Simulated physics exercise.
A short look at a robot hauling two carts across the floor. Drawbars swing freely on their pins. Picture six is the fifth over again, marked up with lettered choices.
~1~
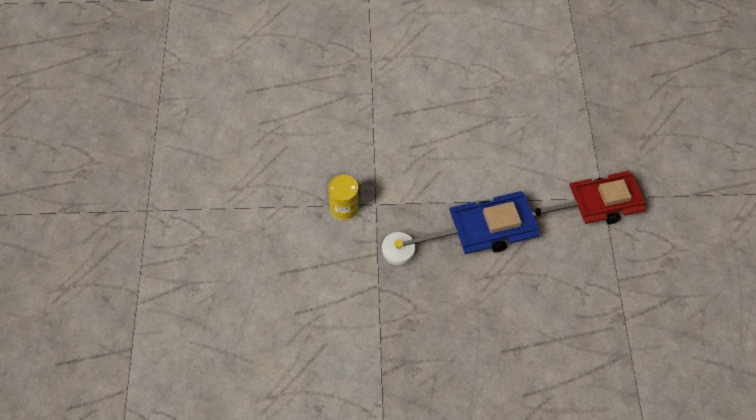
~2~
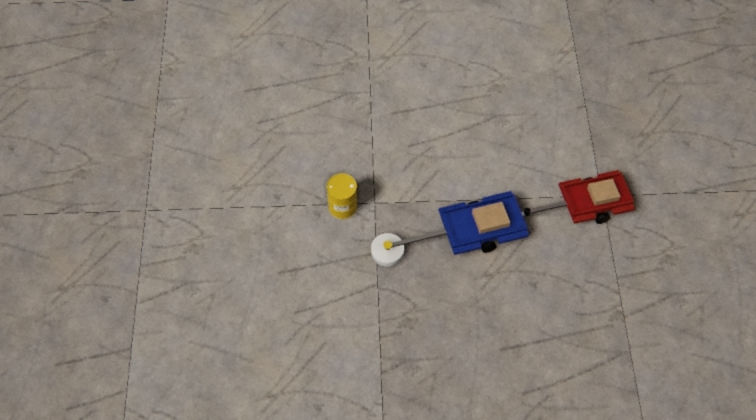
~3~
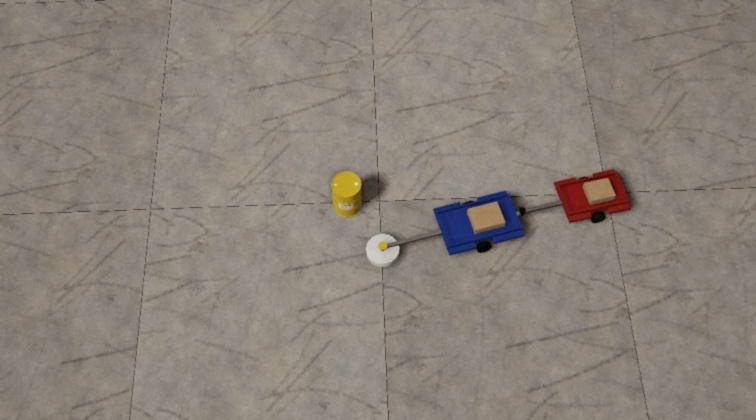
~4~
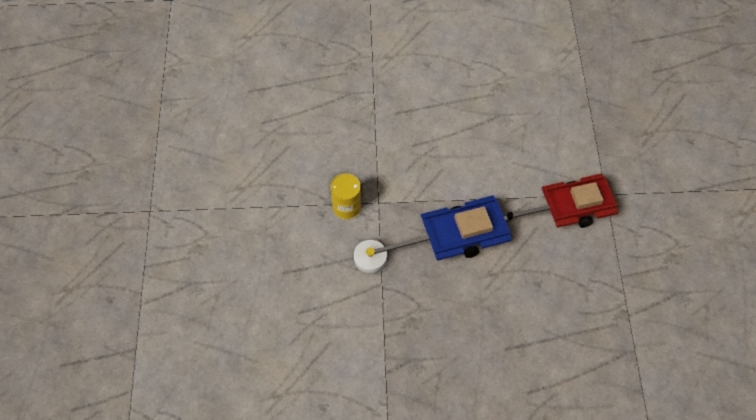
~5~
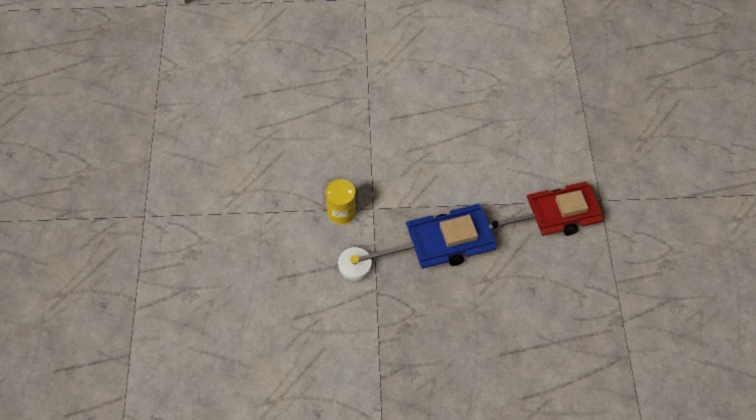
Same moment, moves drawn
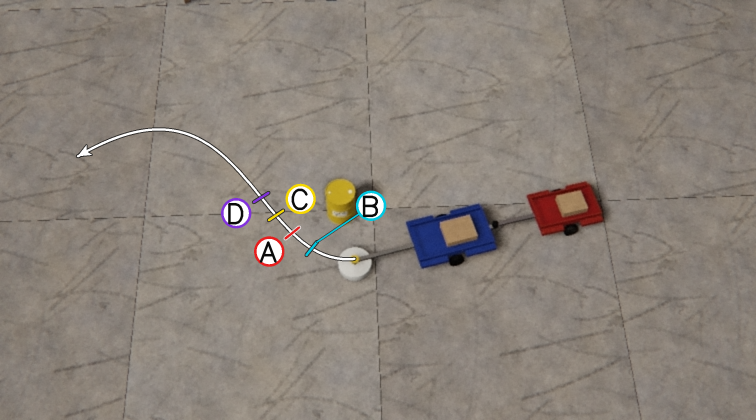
On a grey tiled floor, a small round white robot pulled a blue cart and a red cart, each carrying a tan block, slowly leftward and slightly down past a yellow drum.
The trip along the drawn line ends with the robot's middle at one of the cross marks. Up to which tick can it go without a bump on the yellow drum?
A.
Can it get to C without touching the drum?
No.
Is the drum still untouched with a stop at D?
No.
On the marked copy, A at (292, 233); B at (312, 248); C at (276, 215); D at (261, 198); the route from (355, 259) via (228, 160) to (78, 156).
Following A. Soon after the start, robot (330, 261), last cart (543, 213).
Later, robot (309, 250), last cart (524, 218).
In the end, robot (293, 237), last cart (507, 224); nothing has been touched.
As for the rest, B is safe but short; C is too far, the drum has been hit; D is too far, the drum has been hit.
